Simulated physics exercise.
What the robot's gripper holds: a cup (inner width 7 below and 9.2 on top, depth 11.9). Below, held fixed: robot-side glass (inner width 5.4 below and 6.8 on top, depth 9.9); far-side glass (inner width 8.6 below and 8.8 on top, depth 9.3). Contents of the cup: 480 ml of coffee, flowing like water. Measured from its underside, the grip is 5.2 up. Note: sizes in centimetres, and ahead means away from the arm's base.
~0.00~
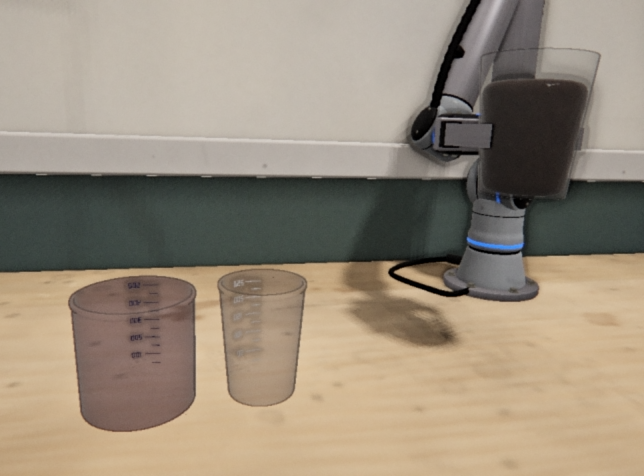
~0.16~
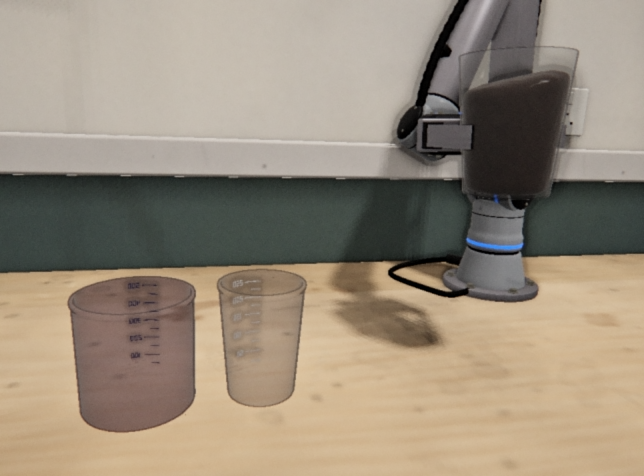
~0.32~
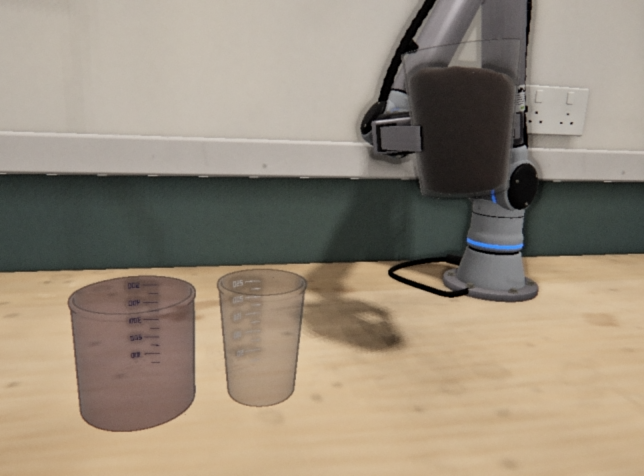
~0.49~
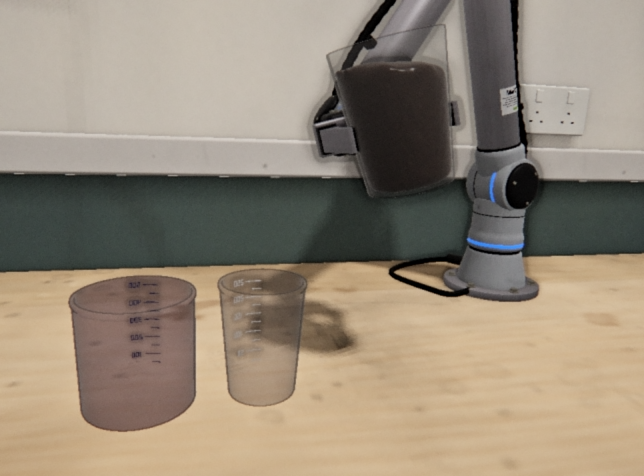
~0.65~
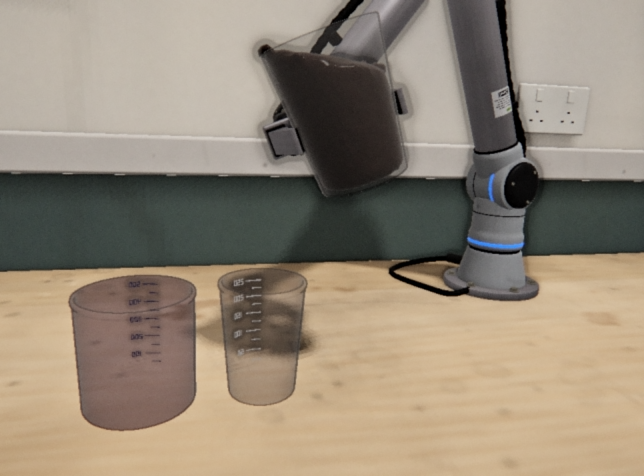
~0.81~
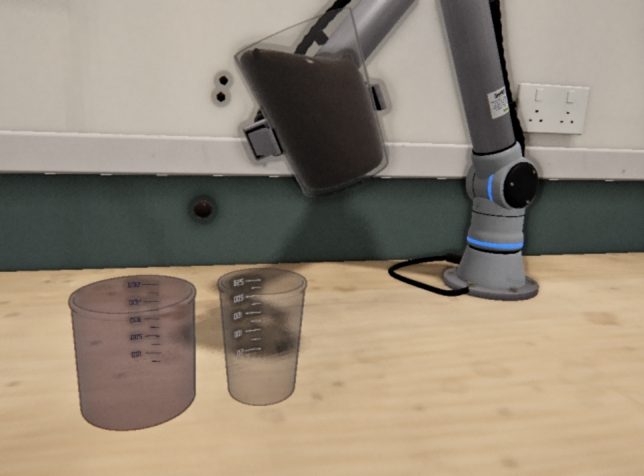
On a wooden tabletop, a grey robot arm carries a cup of dark coffee left, tilting it toward two clear measuring cups.
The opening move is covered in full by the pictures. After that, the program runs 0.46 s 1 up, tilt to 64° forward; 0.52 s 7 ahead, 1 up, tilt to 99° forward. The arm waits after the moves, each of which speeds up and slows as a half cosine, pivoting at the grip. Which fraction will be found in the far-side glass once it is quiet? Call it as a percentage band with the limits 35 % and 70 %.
Band: Below 35 %.
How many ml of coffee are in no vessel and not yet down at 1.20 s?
50 ml.
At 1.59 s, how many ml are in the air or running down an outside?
50 ml.
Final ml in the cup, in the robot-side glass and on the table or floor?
Roughly 0 ml, 0 ml and 350 ml.
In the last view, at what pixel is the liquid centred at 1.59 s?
My best guess is about (203, 197).
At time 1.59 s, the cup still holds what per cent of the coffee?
Some 60 per cent.
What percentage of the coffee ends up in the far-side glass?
Estimated share: Around 25 %.
After 1.20 s, tilted 62° forward, liquid up to 27 above the table; 430 ml in the cup, 45 ml in the air or running down outside.
After 1.59 s, tilted 88° forward, liquid up to 33 above the table; 290 ml in the cup, 130 ml in the far-side glass, 55 ml in the air or running down outside.
After 1.99 s, tilted 99° forward, liquid up to 22 above the table; 275 ml on the table or floor, 130 ml in the far-side glass, 15 ml in the cup, 60 ml in the air or running down outside.
After 2.79 s, tilted 99° forward, liquid up to 3 above the table; 350 ml on the table or floor, 130 ml in the far-side glass.
In the end, 350 ml on the table or floor, 130 ml in the far-side glass. That is 27 % in the far-side glass.
